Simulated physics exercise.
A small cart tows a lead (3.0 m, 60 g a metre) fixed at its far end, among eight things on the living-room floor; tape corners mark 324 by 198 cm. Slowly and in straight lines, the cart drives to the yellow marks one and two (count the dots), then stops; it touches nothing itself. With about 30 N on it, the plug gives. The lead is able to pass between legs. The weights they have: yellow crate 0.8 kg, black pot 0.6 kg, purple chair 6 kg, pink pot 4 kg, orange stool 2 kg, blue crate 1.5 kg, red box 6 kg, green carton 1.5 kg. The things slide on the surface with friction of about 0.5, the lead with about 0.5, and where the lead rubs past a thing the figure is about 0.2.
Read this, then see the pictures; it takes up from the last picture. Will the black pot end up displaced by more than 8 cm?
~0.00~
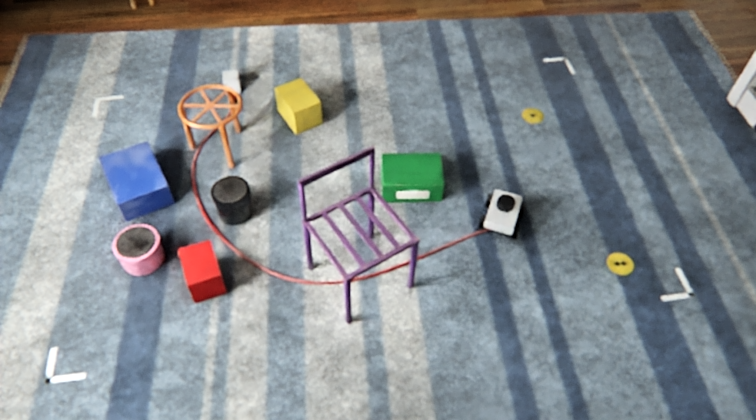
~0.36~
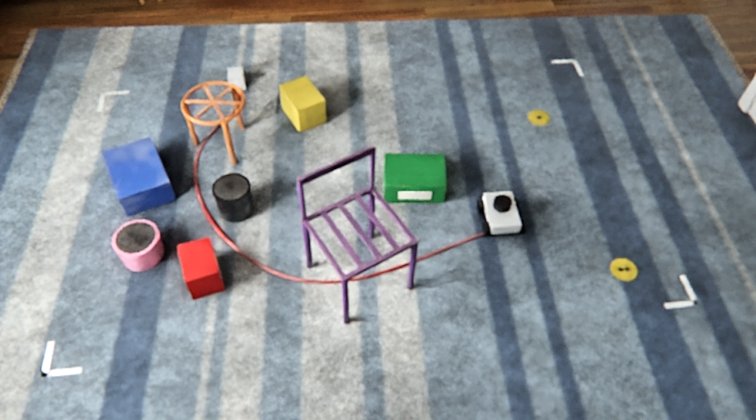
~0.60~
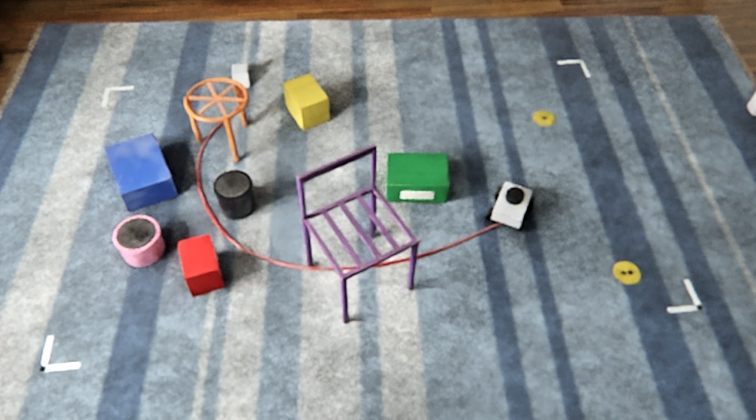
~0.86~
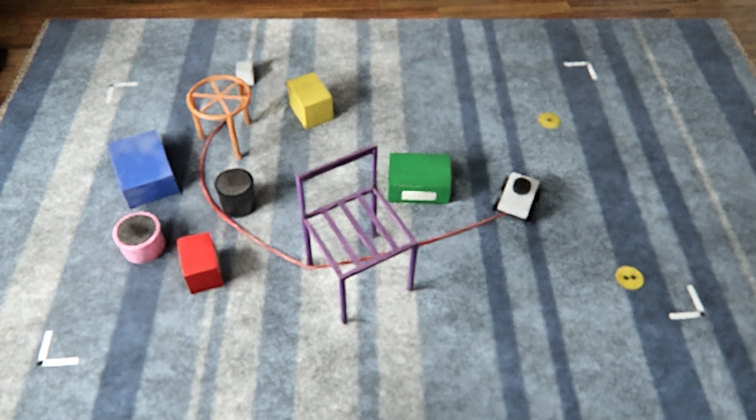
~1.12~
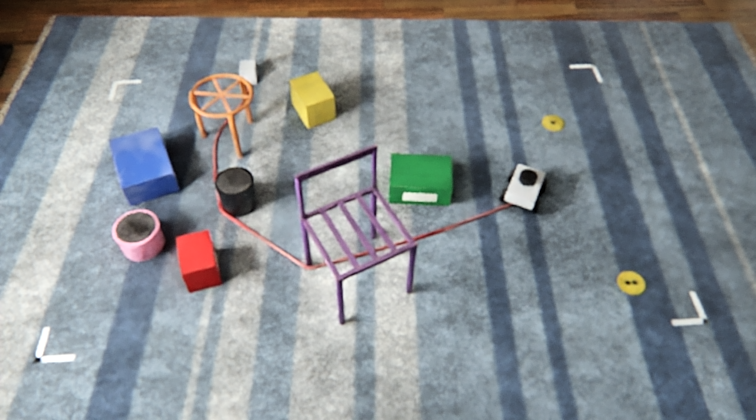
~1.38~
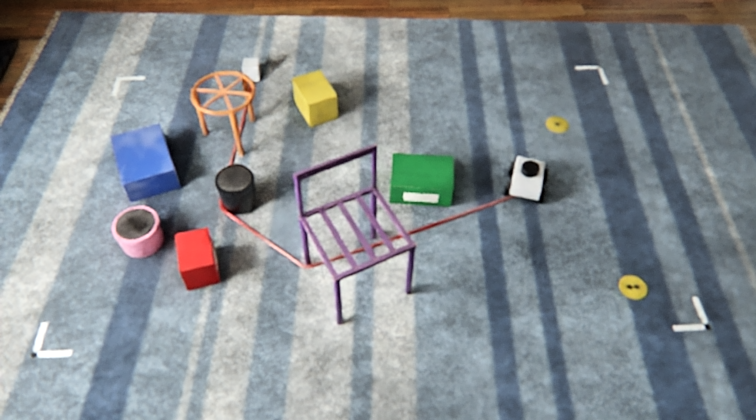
Yes, it is displaced.
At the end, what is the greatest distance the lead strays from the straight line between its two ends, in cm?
Around 70 centimetres.
At 2.7 s, cart at (541, 144), 14 N at the fixed end; black pot 26 cm off its start, purple chair 6 cm off its start.
At 4.1 s, cart at (576, 163), lead slack at the fixed end; black pot 34 cm off its start, purple chair 12 cm off its start, orange stool 5 cm off its start.
At 5.4 s, cart at (605, 226), lead slack at the fixed end; black pot 34 cm off its start at (294, 159), purple chair 12 cm off its start at (366, 210), orange stool 5 cm off its start at (232, 91).
At 6.7 s, cart at (631, 286), 2 N at the fixed end; black pot 34 cm off its start, purple chair 12 cm off its start, orange stool 5 cm off its start.
At 7.1 s, cart at (631, 286), 2 N at the fixed end; black pot 34 cm off its start at (294, 159), purple chair 12 cm off its start at (366, 210), orange stool 5 cm off its start at (232, 91).
